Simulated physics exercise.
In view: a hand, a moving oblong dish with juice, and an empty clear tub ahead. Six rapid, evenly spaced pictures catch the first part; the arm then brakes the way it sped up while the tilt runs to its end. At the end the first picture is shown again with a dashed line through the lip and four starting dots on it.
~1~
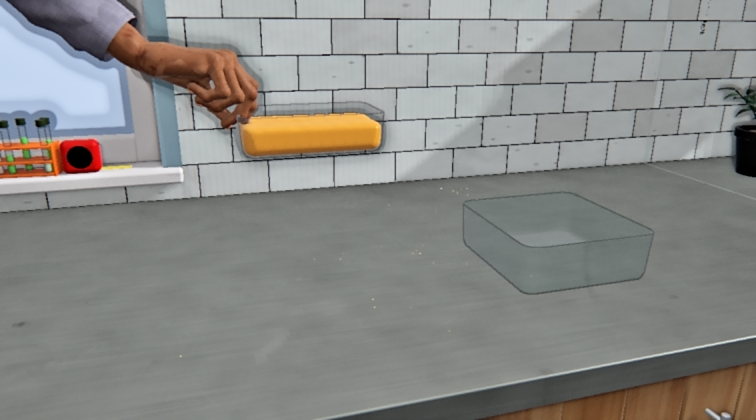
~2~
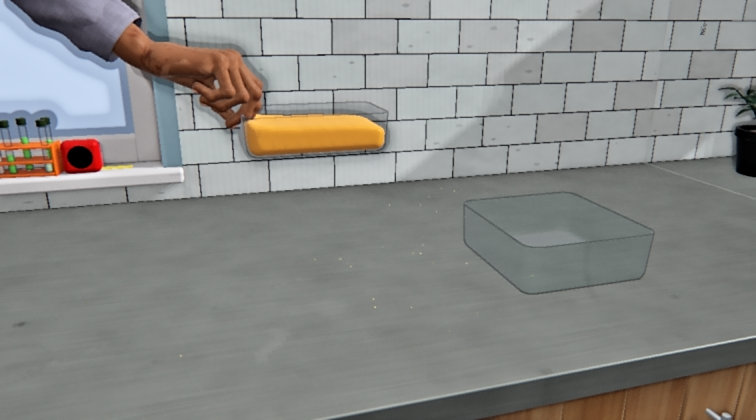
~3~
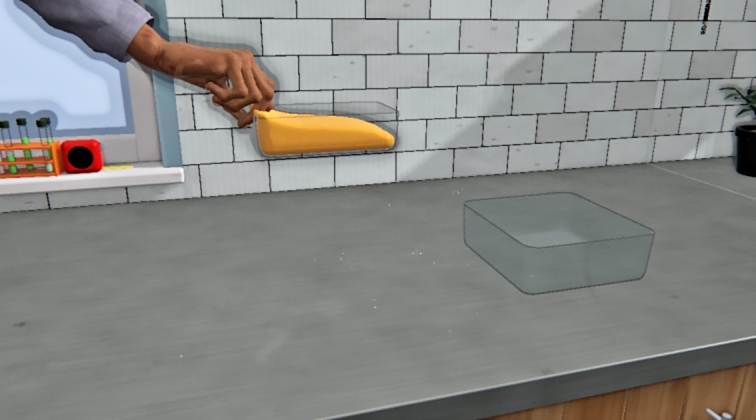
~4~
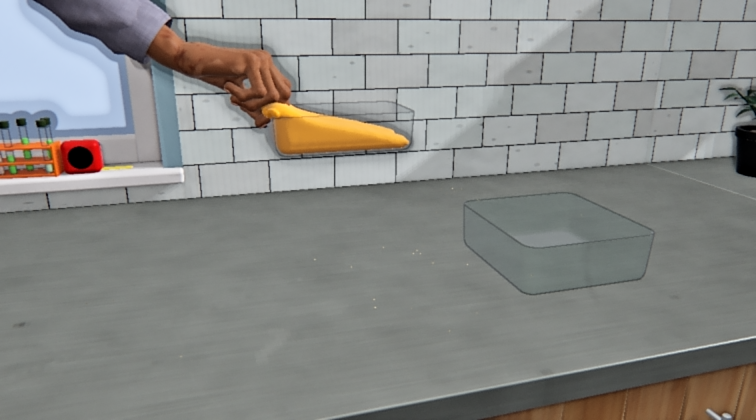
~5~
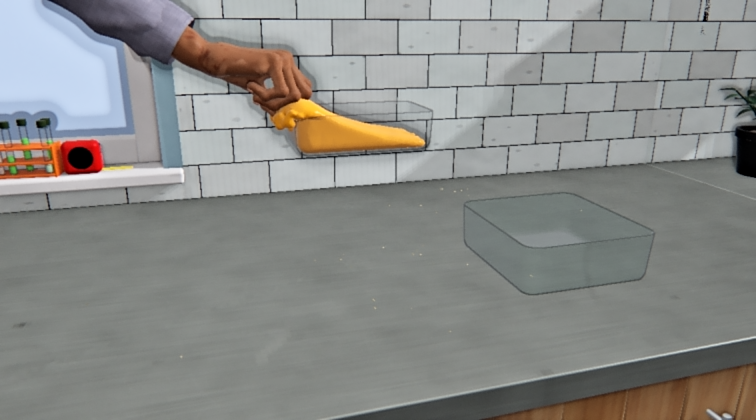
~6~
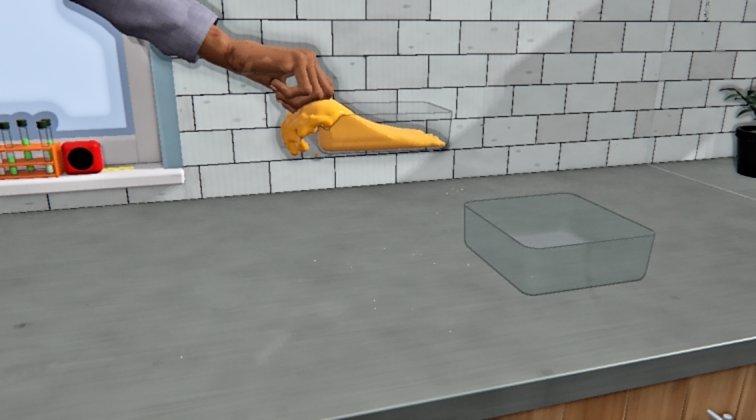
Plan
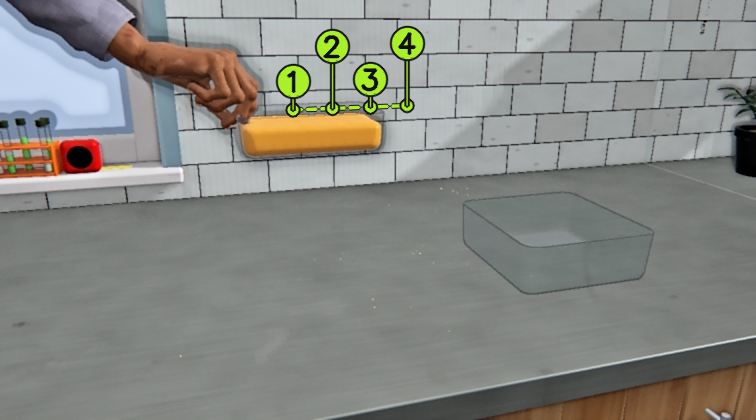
A clear oblong dish of orange juice, held by a hand, moved a short way right above a gray counter toward an empty clear tub, as the juice surged left and poured over the dish's left rim.
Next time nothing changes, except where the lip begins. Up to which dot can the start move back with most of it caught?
Spot 4 just does it.
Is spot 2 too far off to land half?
Yes.
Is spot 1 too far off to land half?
Yes, that goes wrong.
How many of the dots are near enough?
One.
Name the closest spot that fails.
3 it is.
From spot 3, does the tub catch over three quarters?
No.
On the marked copy, 1 at (293, 109); 2 at (332, 108); 3 at (370, 107); 4 at (407, 105).
With 1, about 4 % lands in the tub, 95 % falls short.
With 2, about 15 % lands in the tub, 82 % falls short and 3 % goes beside or beyond.
With 3, about 35 % lands in the tub, 62 % falls short and 4 % goes beside or beyond.
With 4, about 64 % lands in the tub, 30 % falls short and 7 % goes beside or beyond.
